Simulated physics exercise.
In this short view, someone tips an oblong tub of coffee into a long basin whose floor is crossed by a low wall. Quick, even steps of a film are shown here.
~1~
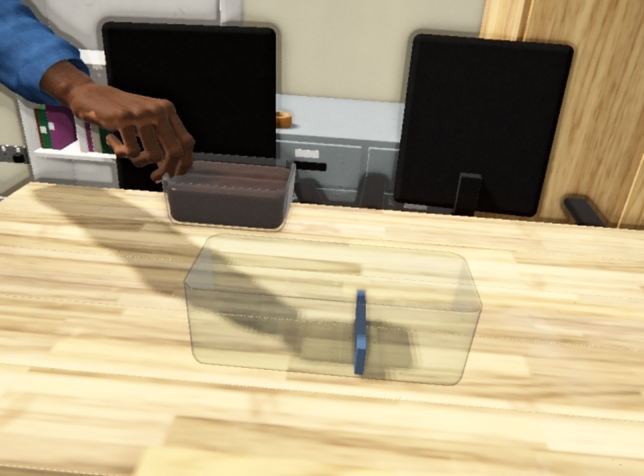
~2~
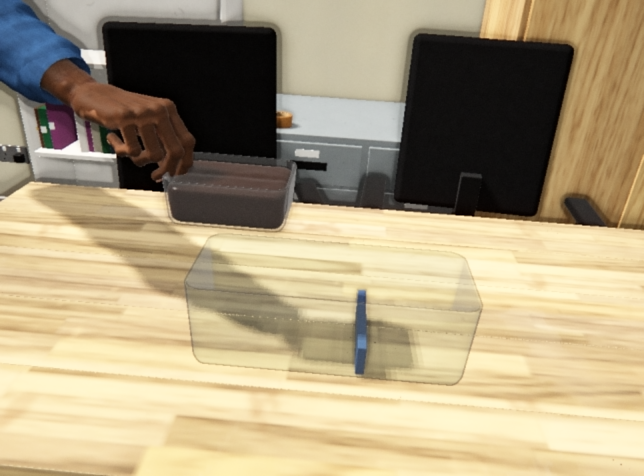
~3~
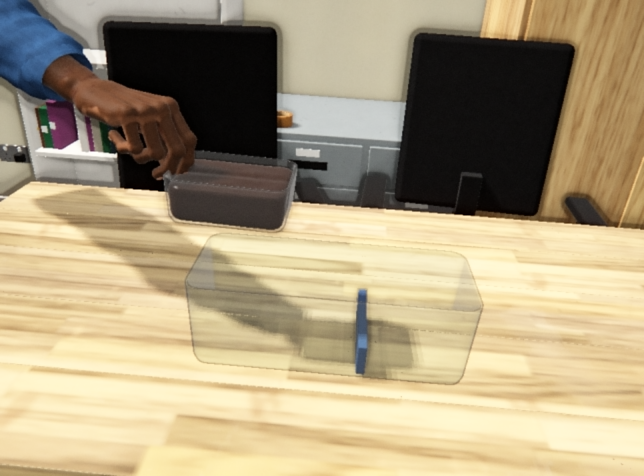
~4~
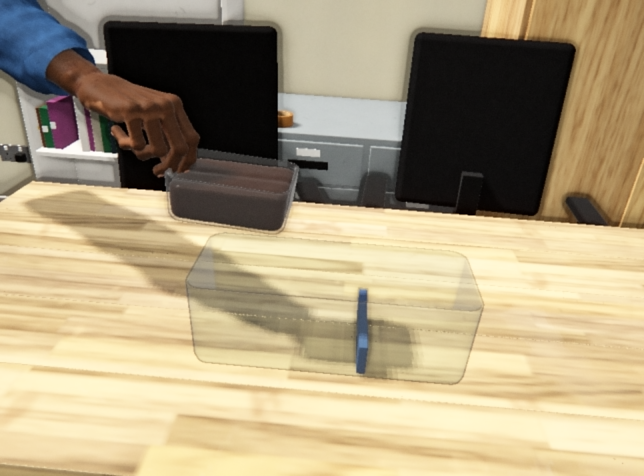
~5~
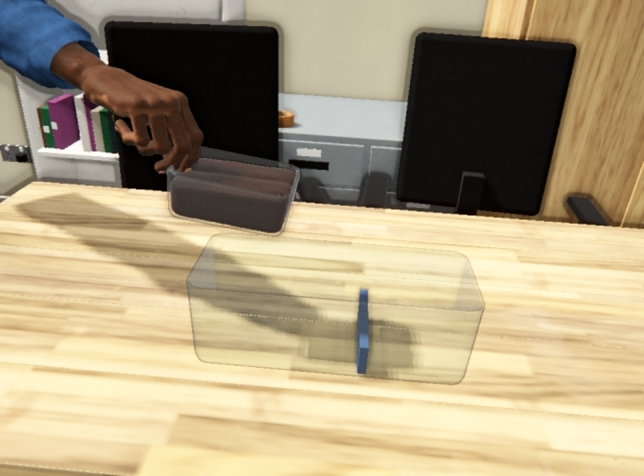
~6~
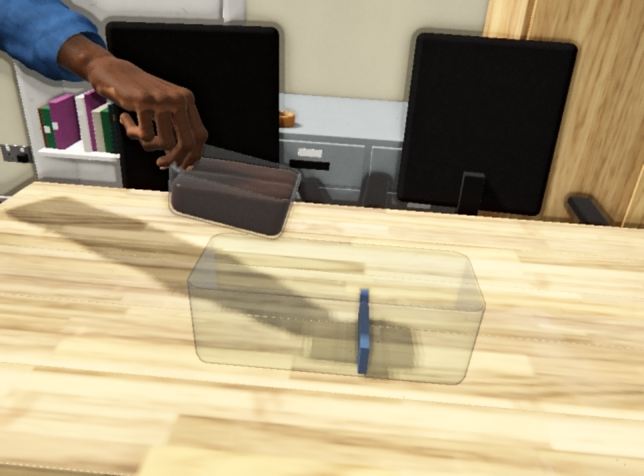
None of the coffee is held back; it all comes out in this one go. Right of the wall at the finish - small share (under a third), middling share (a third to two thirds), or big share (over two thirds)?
Small.
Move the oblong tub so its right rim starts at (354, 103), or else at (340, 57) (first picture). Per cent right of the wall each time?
You'd see around 70 per cent, and then around 65 per cent.
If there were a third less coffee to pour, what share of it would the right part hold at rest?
Around 5 percent, more or less.
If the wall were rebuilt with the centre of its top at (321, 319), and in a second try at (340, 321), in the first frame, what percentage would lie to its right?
The first one comes to 65 percent, while the second comes to 35 percent.
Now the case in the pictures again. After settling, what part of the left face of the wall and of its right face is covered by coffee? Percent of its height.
Once it is still, the left part shows 40 per cent and the right part 0.
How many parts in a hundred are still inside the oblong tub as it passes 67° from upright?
Roughly 35 percent.
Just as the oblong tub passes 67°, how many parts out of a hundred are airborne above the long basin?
About 40 per cent.
A moment on, the oblong tub is tipped part way and 35 per cent is still to pour, 26 is left of the wall and 0 right of it.
Next, the oblong tub is tipped on its side and 7 per cent is still to pour, 87 is left of the wall and 2 right of it.
Then the oblong tub is tipped on its side and 1 per cent is still to pour, 93 is left of the wall and 3 right of it.
Later the oblong tub is tipped on its side and 0 per cent is still to pour, 95 is left of the wall and 3 right of it.
In the end 95 per cent lies left of the wall, 3 right of it and 2 outside.
